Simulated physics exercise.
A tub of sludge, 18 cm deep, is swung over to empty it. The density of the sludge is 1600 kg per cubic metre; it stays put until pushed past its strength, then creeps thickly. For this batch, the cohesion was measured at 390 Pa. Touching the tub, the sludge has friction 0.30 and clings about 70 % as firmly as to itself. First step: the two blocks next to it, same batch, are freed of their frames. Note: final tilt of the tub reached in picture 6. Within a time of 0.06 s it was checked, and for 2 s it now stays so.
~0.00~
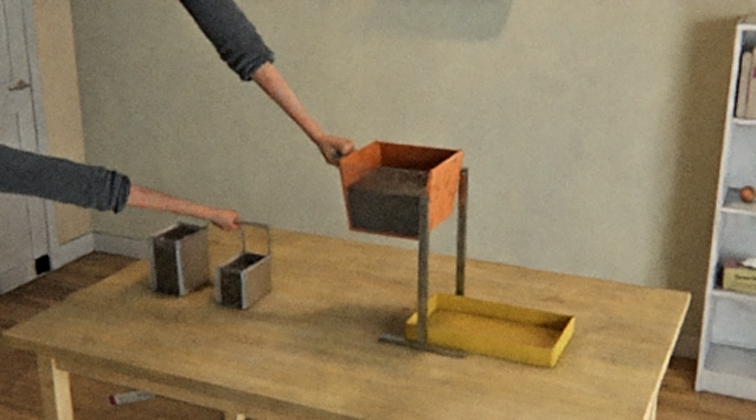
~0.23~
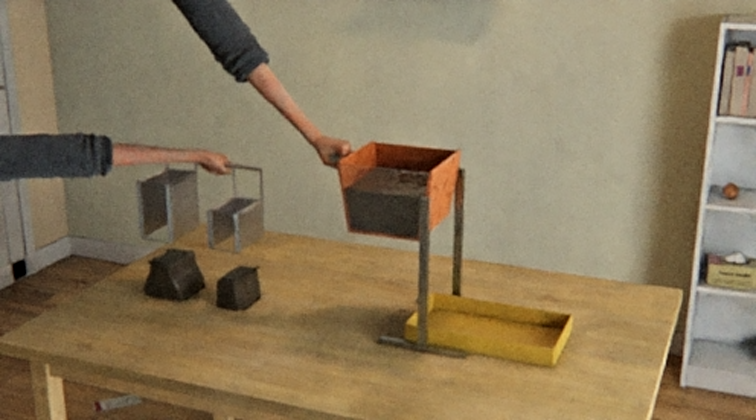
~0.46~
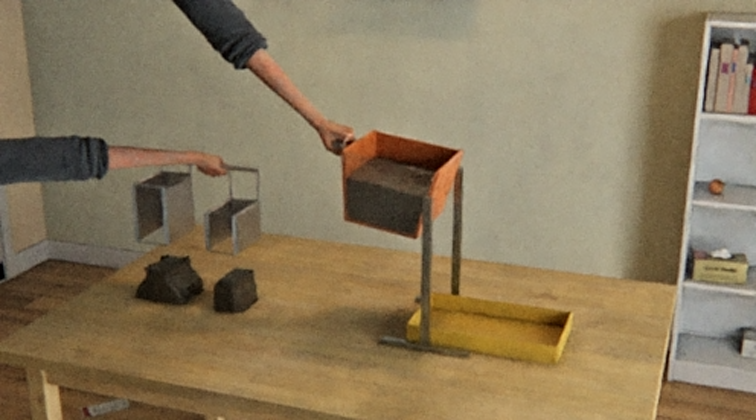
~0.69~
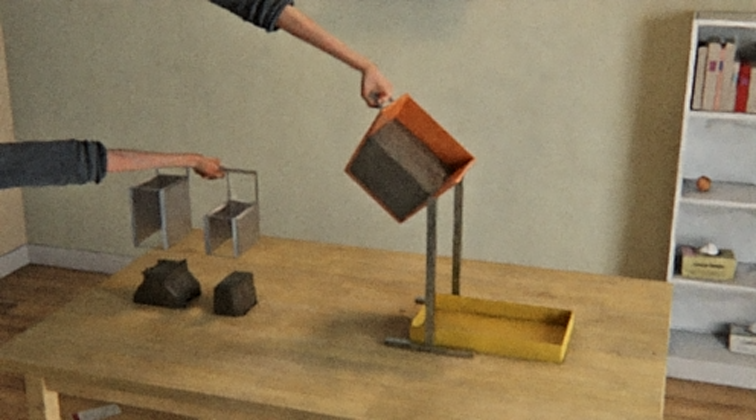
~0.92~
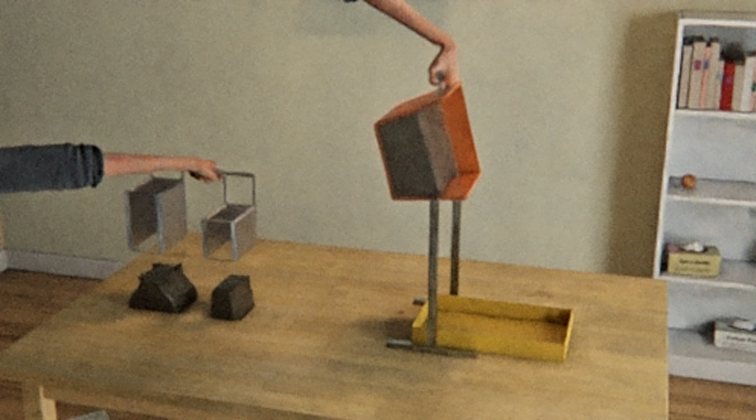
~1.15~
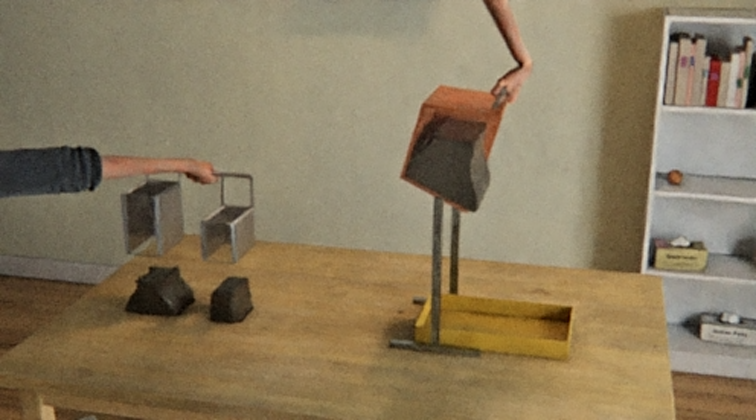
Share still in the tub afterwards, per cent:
Near 0 %.
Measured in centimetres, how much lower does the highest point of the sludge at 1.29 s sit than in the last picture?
Roughly 8 cm.
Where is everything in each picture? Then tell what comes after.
Handle-side rim at (341, 162), tilt 0 degrees; top of the sludge at (354, 188); blocks stand 15 cm, 9.4 cm (left to right), in the first picture.
Handle-side rim at (340, 163), tilt 0 degrees; top of the sludge at (352, 189); blocks stand 11 cm, 9.1 cm (left to right), in the second picture.
Handle-side rim at (345, 152), tilt 8 degrees; top of the sludge at (350, 179); blocks stand 10 cm, 9.1 cm (left to right), in the third picture.
Handle-side rim at (382, 114), tilt 40 degrees; top of the sludge at (371, 139); blocks stand 10 cm, 9.1 cm (left to right), in the fourth picture.
Handle-side rim at (442, 102), tilt 75 degrees; top of the sludge at (416, 116); blocks stand 10 cm, 9.1 cm (left to right), in the fifth picture.
Handle-side rim at (498, 119), tilt 106 degrees; top of the sludge at (433, 138); blocks stand 10 cm, 9.1 cm (left to right), in the sixth picture.
After 1.29 s, the tub is at 106 degrees and holds 45 %.
After 1.46 s, the tub is at 106 degrees and holds 0 %.
After 1.63 s, the tub is at 106 degrees and holds 0 %.
After 1.80 s, the tub is at 106 degrees and holds 0 %.
After 3.15 s, at the end, the tub is at 106 degrees and holds 0 %.
